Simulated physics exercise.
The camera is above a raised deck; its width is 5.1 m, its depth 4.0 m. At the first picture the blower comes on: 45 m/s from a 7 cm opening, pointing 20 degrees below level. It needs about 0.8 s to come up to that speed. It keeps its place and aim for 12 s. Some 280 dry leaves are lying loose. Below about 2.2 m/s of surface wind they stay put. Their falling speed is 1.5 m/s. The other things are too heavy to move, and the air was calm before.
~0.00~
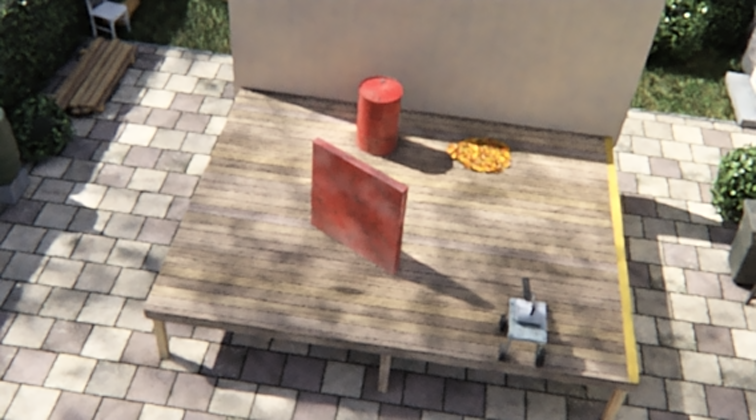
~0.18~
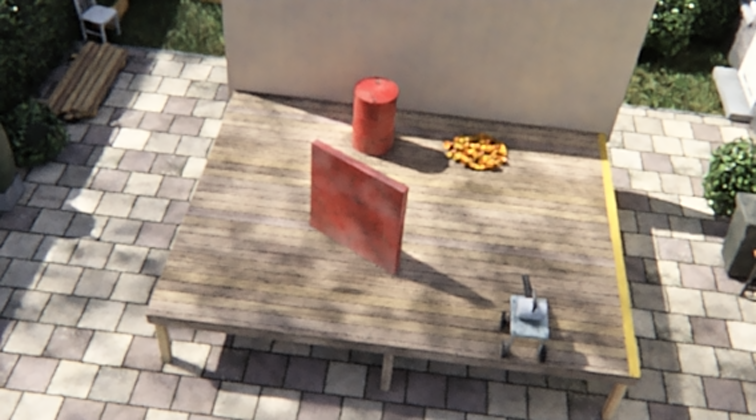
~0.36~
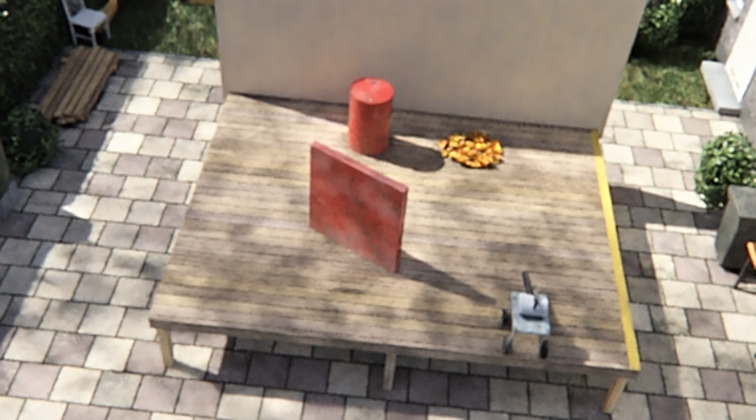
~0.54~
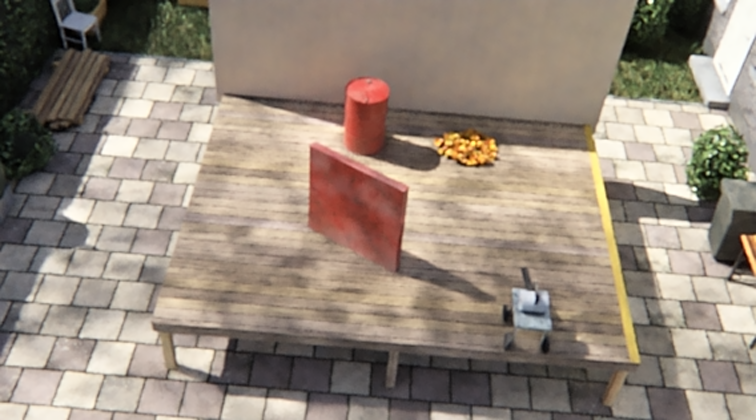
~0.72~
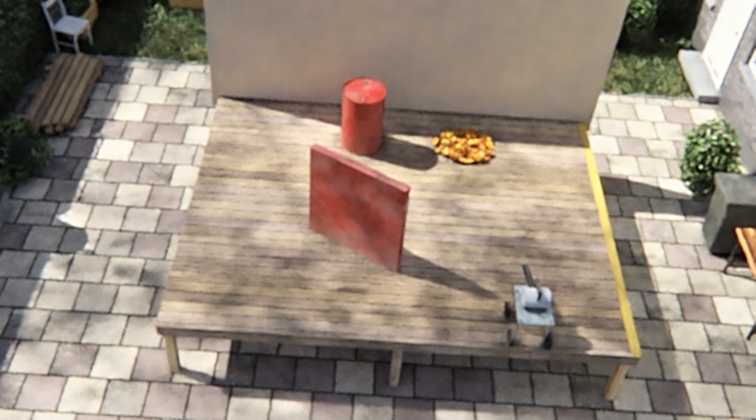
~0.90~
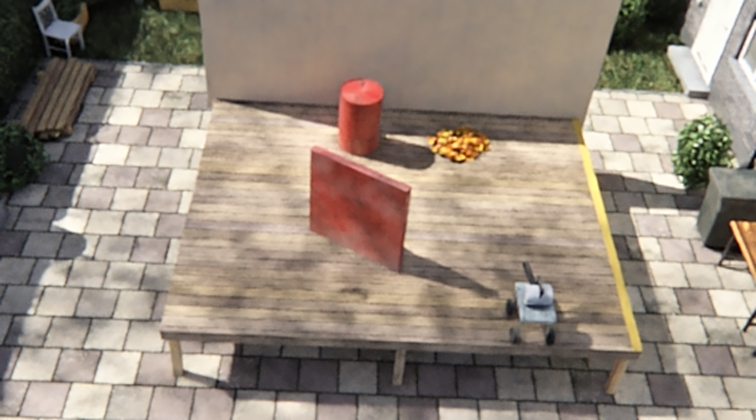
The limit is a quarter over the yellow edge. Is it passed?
More than a quarter over the yellow edge: No.
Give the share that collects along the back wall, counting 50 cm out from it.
Near 100 %.
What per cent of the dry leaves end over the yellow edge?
Some 0 per cent.
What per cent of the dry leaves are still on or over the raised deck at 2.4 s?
Some 100 per cent.
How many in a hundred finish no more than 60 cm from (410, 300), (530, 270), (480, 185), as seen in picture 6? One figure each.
In turn about 0 %, 0 %, 0 %.
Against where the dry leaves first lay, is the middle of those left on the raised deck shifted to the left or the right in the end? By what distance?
Towards the left, some 1.2 m.
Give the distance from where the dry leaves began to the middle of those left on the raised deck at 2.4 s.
Roughly 1.0 m.
After 2.4 s, 89 % are on the move or not yet settled, 0 % are over the yellow edge; the middle of those still in play is near (420, 106).
After 3.8 s, 78 % are on the move or not yet settled, 0 % are over the yellow edge; the middle of those still in play is near (411, 107).
After 6.6 s, 66 % are on the move or not yet settled, 0 % are over the yellow edge; the middle of those still in play is near (399, 106).
After 12.0 s, at the end, 0 % are over the yellow edge; the middle of those still in play is near (376, 106).
